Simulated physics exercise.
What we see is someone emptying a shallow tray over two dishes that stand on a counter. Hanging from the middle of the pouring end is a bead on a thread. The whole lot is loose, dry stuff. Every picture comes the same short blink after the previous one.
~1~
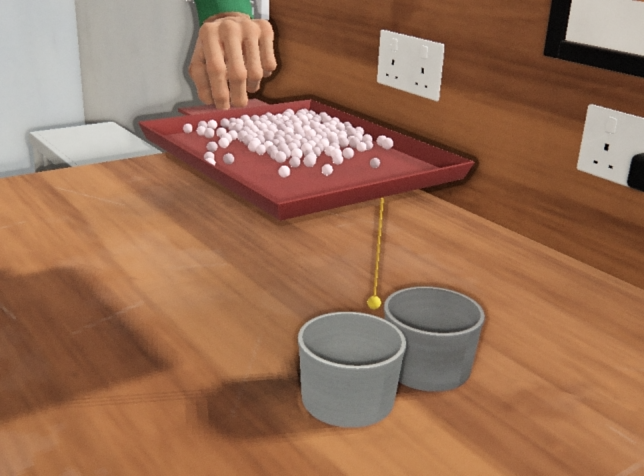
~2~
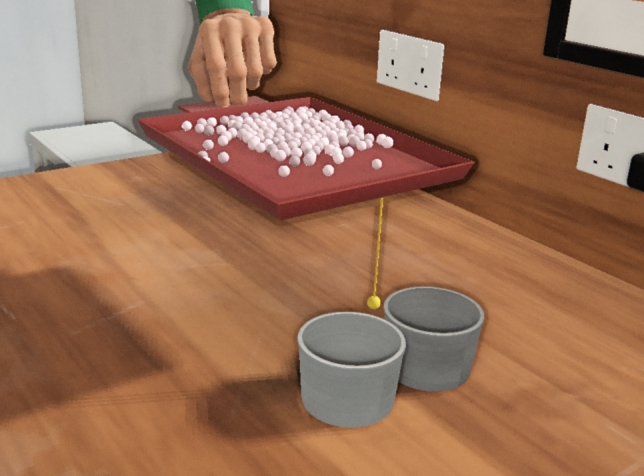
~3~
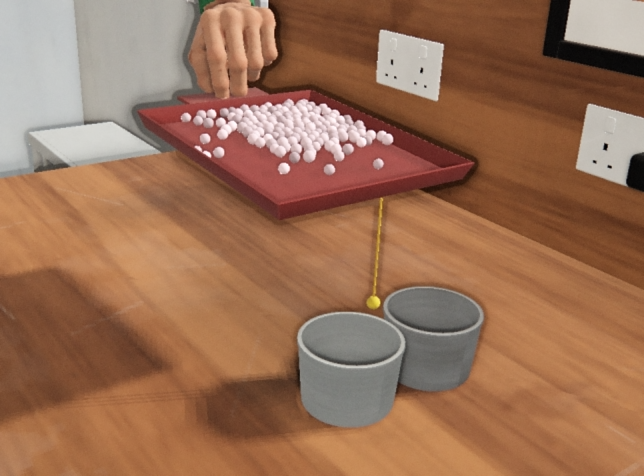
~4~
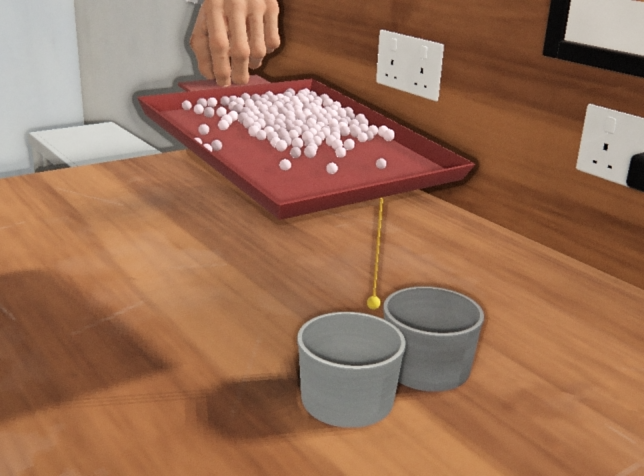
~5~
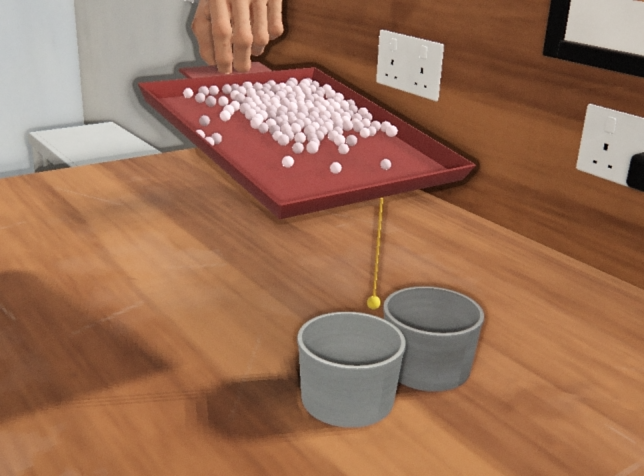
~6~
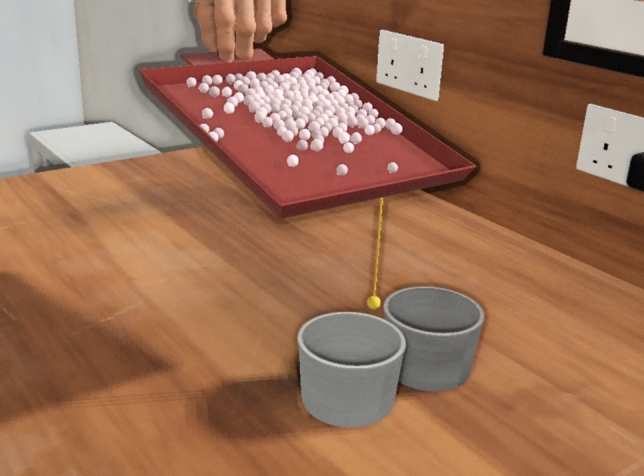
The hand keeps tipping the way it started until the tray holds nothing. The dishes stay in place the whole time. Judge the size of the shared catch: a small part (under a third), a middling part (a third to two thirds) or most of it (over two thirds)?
A middling part.
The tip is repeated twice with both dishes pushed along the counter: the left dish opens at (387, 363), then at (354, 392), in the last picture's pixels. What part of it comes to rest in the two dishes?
Trial 1 80%, trial 2 40%.
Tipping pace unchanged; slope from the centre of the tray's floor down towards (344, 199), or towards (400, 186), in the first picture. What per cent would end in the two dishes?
40 %, give or take, and then 60 %.
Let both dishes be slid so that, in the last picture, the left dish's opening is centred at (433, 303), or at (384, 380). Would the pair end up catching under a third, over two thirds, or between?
Where the dishes stand first, less than a third; where they stand second, the middle third.
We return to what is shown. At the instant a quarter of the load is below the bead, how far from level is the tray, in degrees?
At some 55 degrees.
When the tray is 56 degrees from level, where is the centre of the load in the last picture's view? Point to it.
(410, 178).
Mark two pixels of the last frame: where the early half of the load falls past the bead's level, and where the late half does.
I'd put it at roughly (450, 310), and after that at roughly (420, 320).
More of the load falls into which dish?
Looks like the right-placed one wins this one.
Just after the last frame, tray tipped steeply; the larger part on the tray; just a few in the left dish; about a tenth in the right dish; about a tenth outside both; just a few in the air.
A moment on, tray tipped right over; about a tenth in the left dish; roughly a third in the right dish; roughly a third outside both; about a tenth in the air.
Further on, tray tipped past a quarter turn; roughly a quarter in the left dish; roughly a third in the right dish; roughly half outside both.
When it is over, tray tipped past a quarter turn; roughly a quarter in the left dish; roughly a third in the right dish; roughly half outside both.
